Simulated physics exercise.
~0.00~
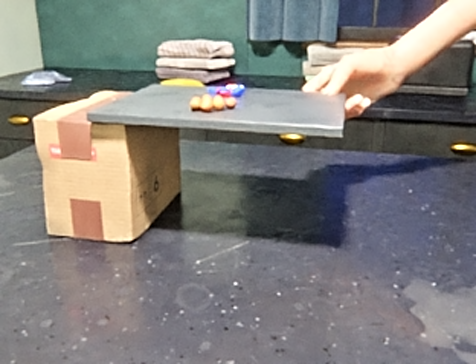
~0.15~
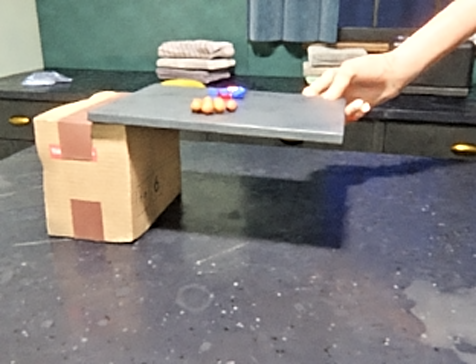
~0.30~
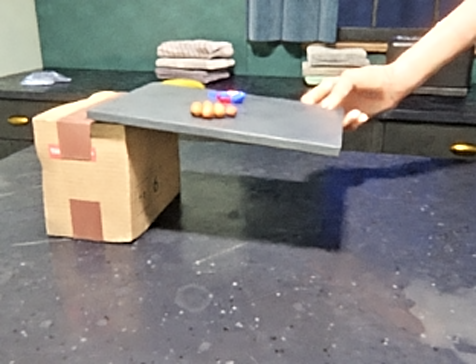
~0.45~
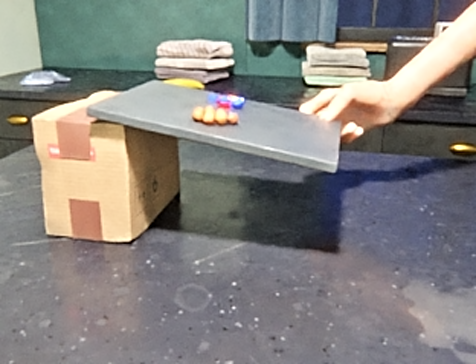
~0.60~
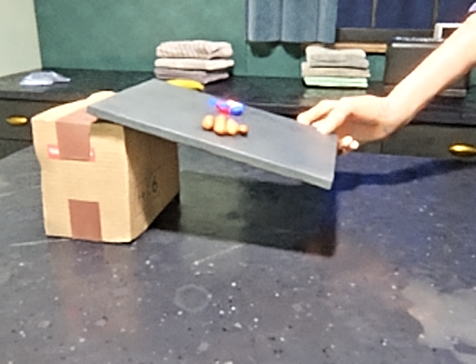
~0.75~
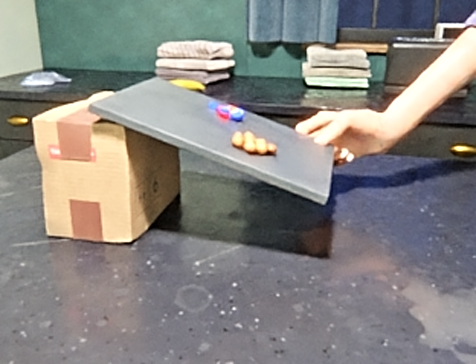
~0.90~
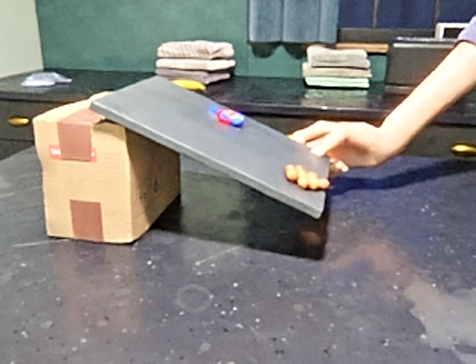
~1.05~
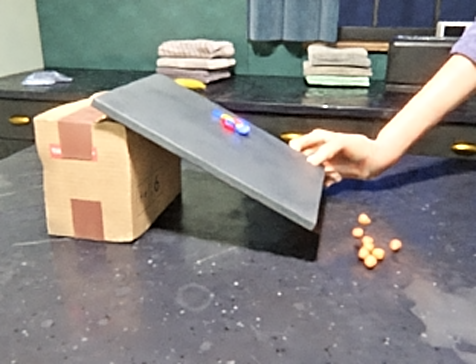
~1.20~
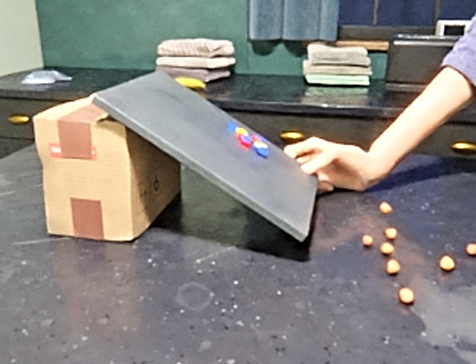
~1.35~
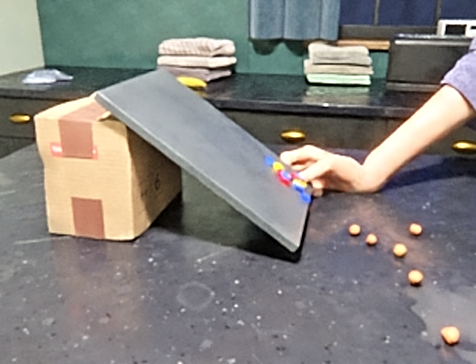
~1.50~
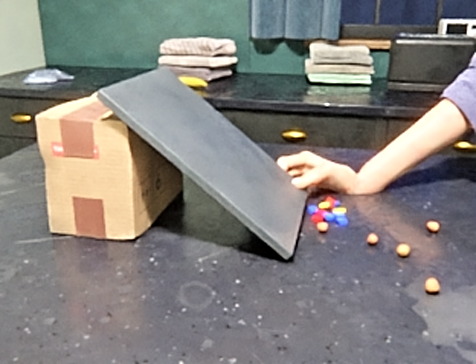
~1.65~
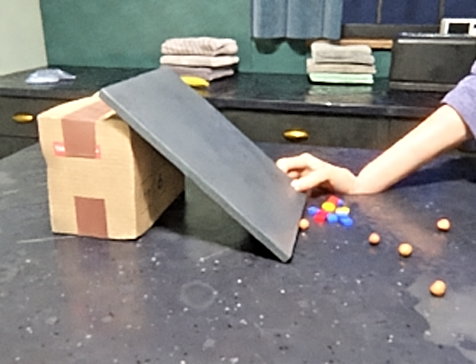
A hand reaches in from the right, holding one end of a dark grey board whose other end rests on a cardboard box at the left of a dark speckled counter, seen from the front. Small orange-brown balls sit on the board, with a cluster of red, blue and yellow pieces just behind them. As the hand lowers its end, the balls roll down first and scatter across the counter to the right. The board grows steeper, and the colourful pieces slide down later. Finally the board slopes steeply to the counter, the pieces bunched near its foot and most balls spread farther out.
